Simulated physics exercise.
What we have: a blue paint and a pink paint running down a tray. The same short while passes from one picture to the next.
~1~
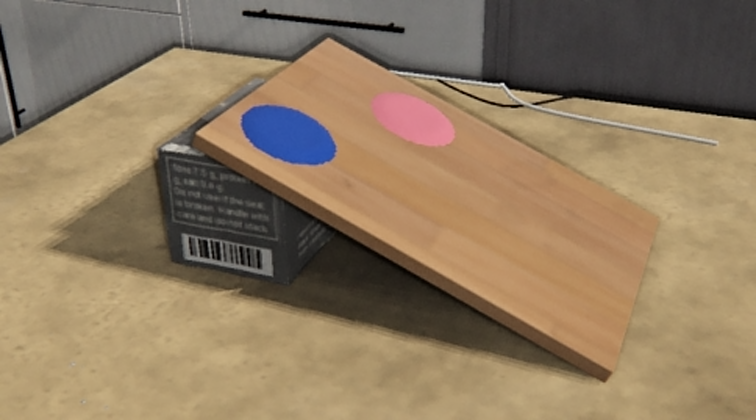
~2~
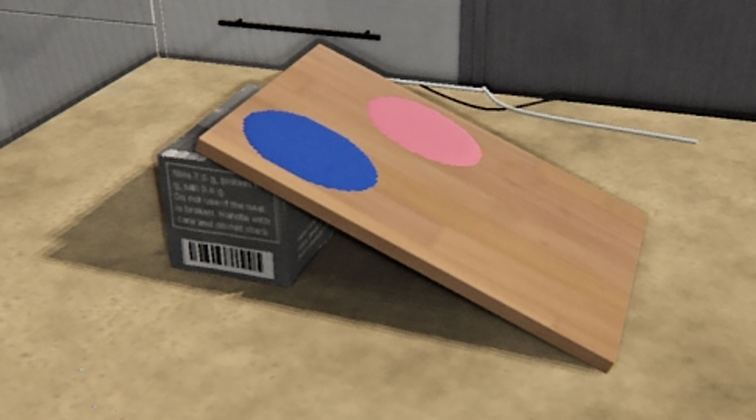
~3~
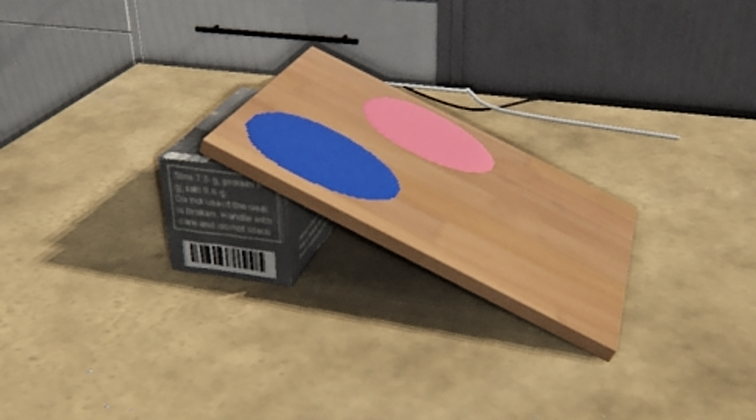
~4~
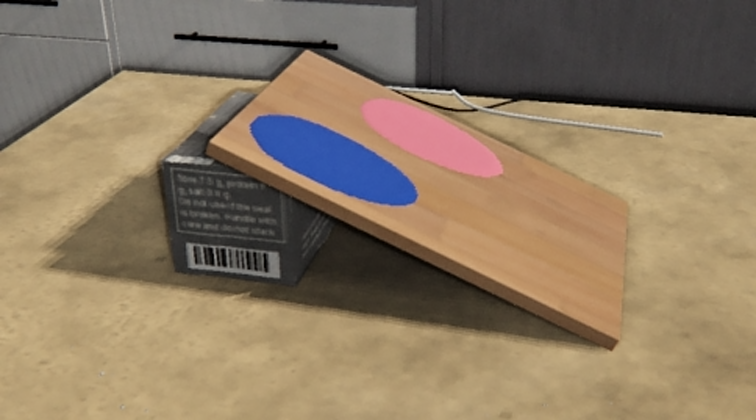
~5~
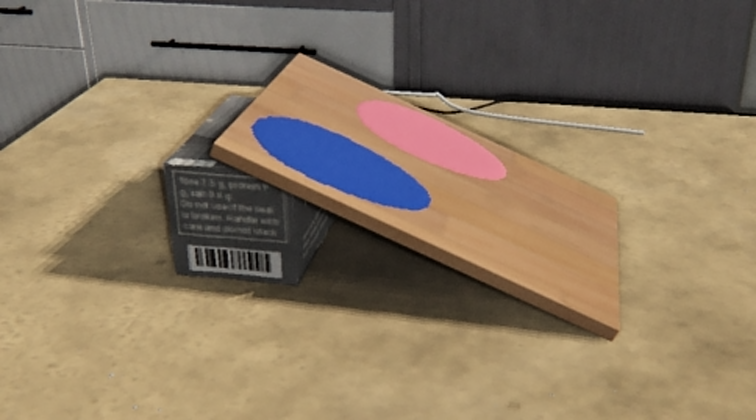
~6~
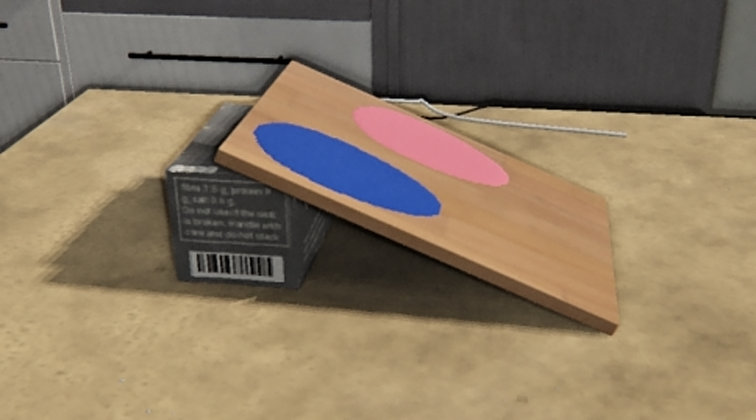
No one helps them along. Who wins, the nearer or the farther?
It is the farther one.
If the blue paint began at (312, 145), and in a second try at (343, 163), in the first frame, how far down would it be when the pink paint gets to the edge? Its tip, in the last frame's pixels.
At about (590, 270), and at (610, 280).
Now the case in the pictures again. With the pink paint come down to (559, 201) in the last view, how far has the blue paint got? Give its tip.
Near (503, 235).
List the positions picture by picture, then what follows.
In the first picture, tip of the blue paint a quarter of the way down; tip of the pink paint (440, 132) half way down.
In the second picture, tip of the blue paint (360, 174) a quarter of the way down; tip of the pink paint half way down.
In the third picture, tip of the blue paint half way down; tip of the pink paint (481, 159) half way down.
In the fourth picture, tip of the blue paint (407, 192) half way down; tip of the pink paint three quarters of the way down.
In the fifth picture, tip of the blue paint half way down; tip of the pink paint (494, 167) three quarters of the way down.
In the sixth picture, tip of the blue paint (428, 202) half way down; tip of the pink paint three quarters of the way down.
Soon after, the blue paint is three quarters of the way down; the pink paint is three quarters of the way down.
Later, the blue paint is three quarters of the way down; the pink paint is close to the edge.
In the end, the blue paint is three quarters of the way down; the pink paint is at the low edge.
